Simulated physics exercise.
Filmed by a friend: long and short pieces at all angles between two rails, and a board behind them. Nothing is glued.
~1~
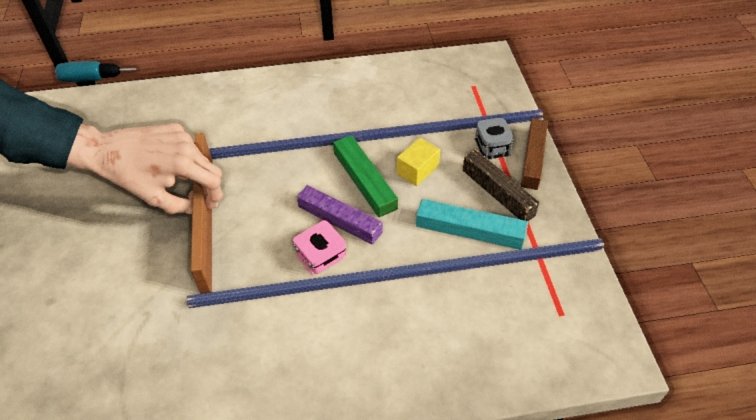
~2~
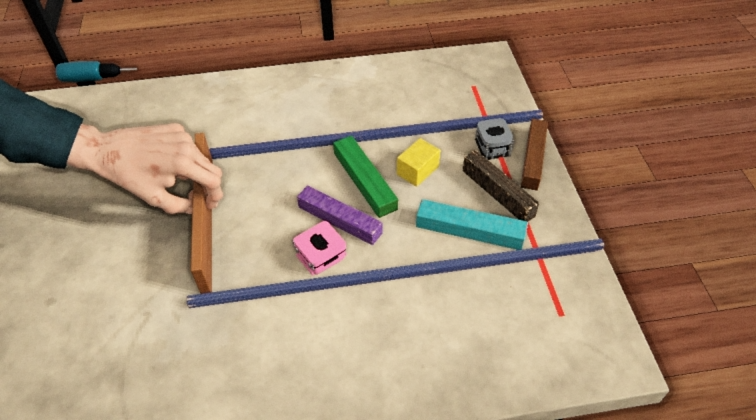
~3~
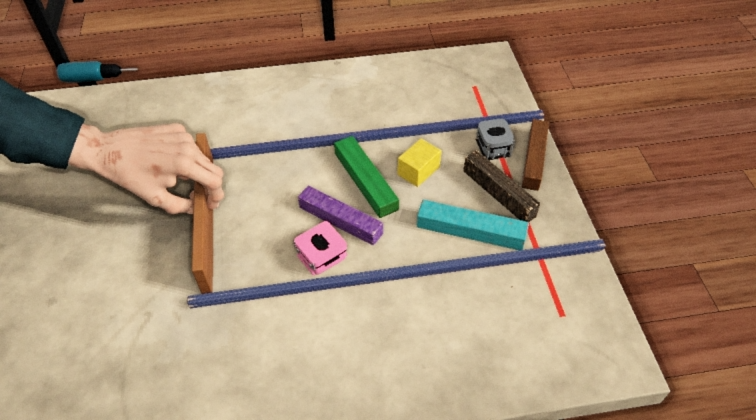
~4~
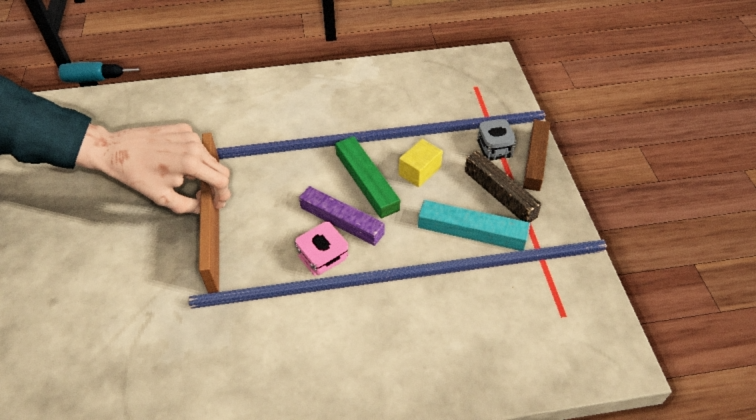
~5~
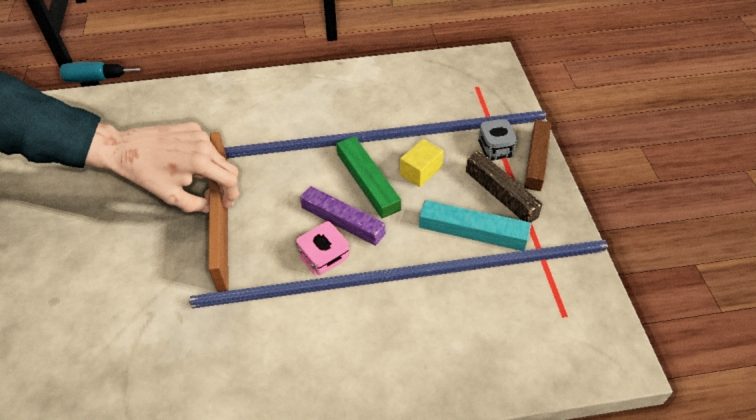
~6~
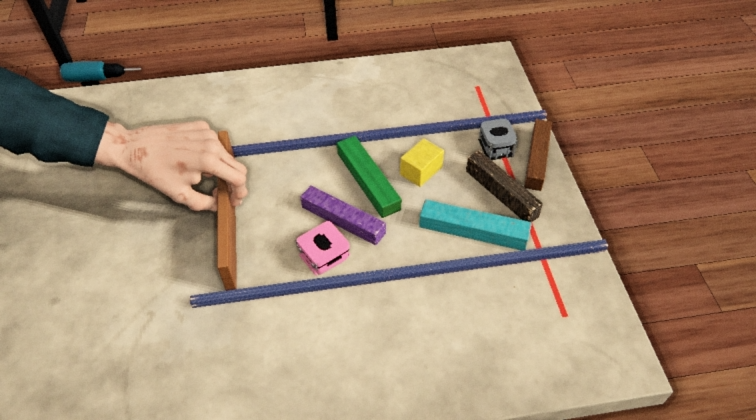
A hand slides a wooden board slightly right between two blue rails, toward scattered colourful pieces.
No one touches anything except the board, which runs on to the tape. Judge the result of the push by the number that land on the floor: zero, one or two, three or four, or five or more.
Seems three or four of them come crashing down.
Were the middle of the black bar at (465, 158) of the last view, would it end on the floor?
Then it drops off.
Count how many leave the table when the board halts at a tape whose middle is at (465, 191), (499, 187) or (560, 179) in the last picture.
Tallies in the order asked: 0, 2, 8.
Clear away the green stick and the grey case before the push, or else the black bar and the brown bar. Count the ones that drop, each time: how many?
You'd see 1 fallen, and 2 in the other try.
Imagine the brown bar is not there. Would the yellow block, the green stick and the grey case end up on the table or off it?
Note: Yellow block is on by the end; green stick is on by the end; grey case is off by the end.
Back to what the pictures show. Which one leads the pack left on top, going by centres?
That would be the yellow block.
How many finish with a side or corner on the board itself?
3.
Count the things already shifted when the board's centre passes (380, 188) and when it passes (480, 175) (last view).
The first count is 5, and then it's 8.
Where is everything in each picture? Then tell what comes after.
In the first frame, brown bar (535, 153); grey case (494, 139); black bar (499, 185); board (203, 209); tape (511, 184).
In the second frame, grey case (494, 139); yellow block (418, 162).
In the third frame, black bar (500, 186); board (204, 210).
In the fourth frame, brown bar (537, 154); purple bar (341, 215).
In the fifth frame, grey case (497, 140); green stick (368, 176).
In the sixth frame, brown bar (538, 154); grey case (497, 140); black bar (503, 186); board (227, 207); tape (515, 185).
Soon after, none off yet; brown bar at rest near (538, 154); grey case at rest near (497, 140); black bar at rest near (503, 186).
After that, none off yet; brown bar displaced a little near (566, 146); grey case displaced about its own width near (538, 128); black bar displaced a little near (549, 176).
In the end, the number that fall off is three or four; gone, turquoise bar, black bar, grey case and brown bar.
